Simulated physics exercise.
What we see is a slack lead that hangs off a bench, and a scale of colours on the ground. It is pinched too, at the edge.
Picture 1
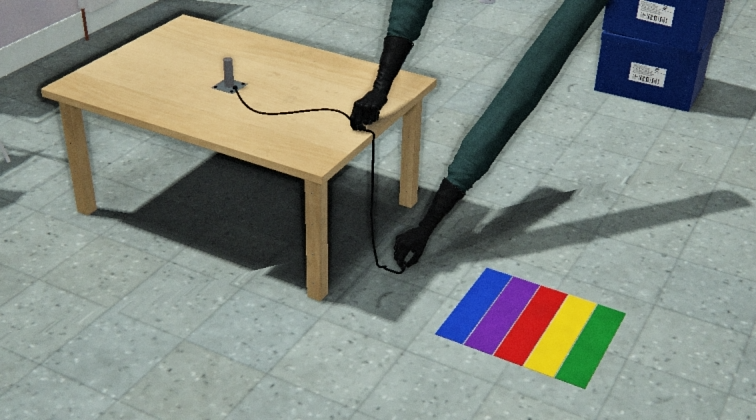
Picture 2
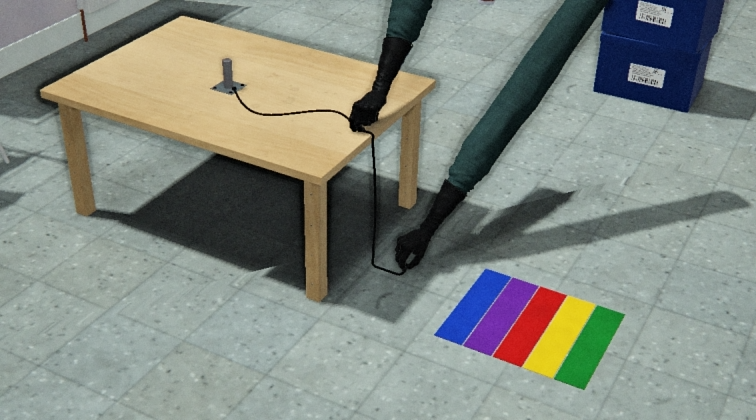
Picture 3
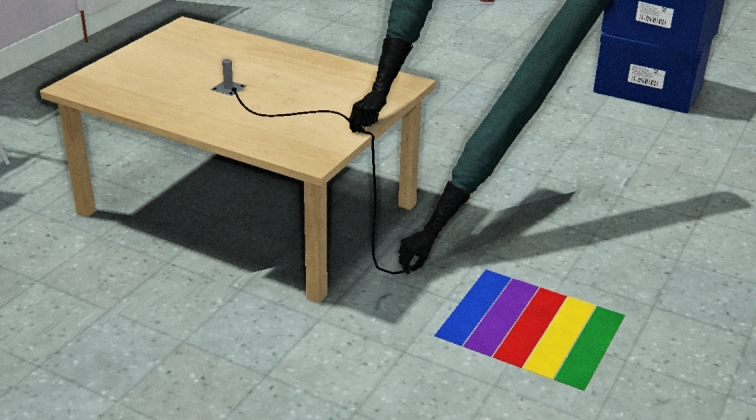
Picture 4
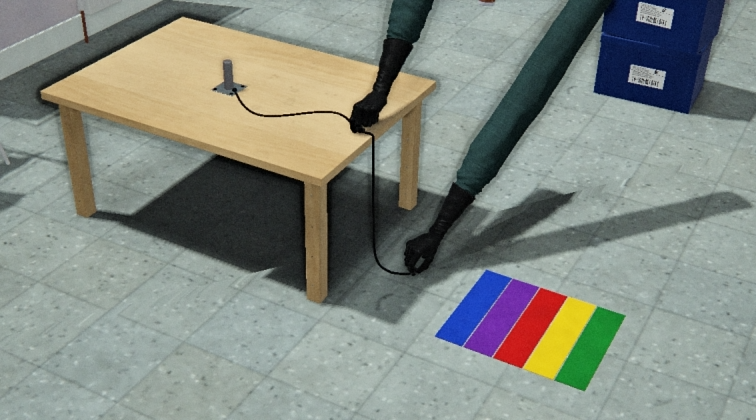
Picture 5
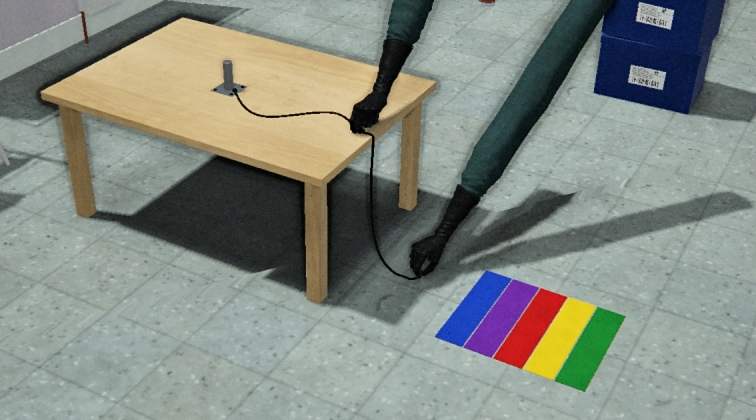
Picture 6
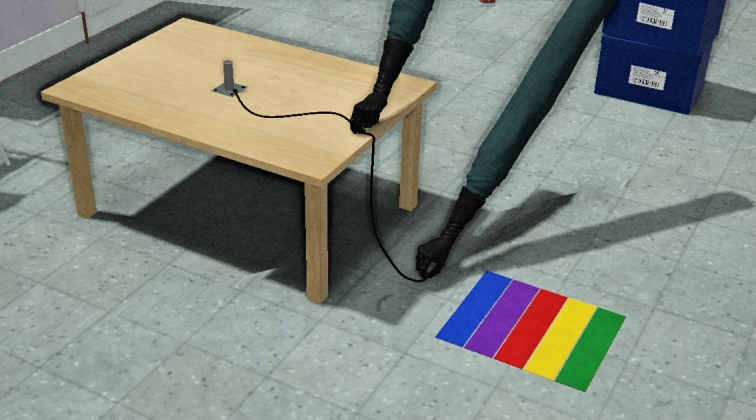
A black-gloved hand in a dark green sleeve holds the low end of a thin black cord and shifts it slightly rightward, the hanging stretch bowing a little. The other gloved hand pinches the cord at the edge of a pale wooden table, where it runs from a small grey post. Seen steadily from above, the grey tiled floor holds blue boxes behind and blue, purple, red, yellow and green stripes at right.
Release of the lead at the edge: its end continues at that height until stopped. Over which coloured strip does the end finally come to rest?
Over the red strip.
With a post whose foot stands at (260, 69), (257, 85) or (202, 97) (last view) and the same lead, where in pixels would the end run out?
Near (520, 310), (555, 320) and (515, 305).
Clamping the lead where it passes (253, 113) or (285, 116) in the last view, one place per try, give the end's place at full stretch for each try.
In order of the tries, close to (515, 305) and close to (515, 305).
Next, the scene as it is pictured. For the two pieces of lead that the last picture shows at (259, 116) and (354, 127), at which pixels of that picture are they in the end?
First point (285, 107), second point (378, 142).
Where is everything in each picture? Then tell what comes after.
The first picture shows end (405, 266); blue (458, 326); purple (487, 336); red (516, 347); yellow (547, 358); green (578, 369).
The second picture shows end (407, 268); lead through (241, 101) (285, 114) (343, 115) (373, 147) (375, 205) (374, 253).
The third picture shows end (410, 270).
The fourth picture shows end (416, 272); lead through (241, 102) (285, 116) (344, 116) (373, 148) (373, 205) (376, 256).
The fifth picture shows end (422, 275).
The sixth picture shows end (427, 277); lead through (241, 103) (286, 116) (344, 117) (373, 149) (371, 205) (389, 258).
Soon after, end near (477, 294); over blue.
Then, end near (512, 306); over purple.
At full stretch, end near (533, 313); over red. It gets as far as the red strip.
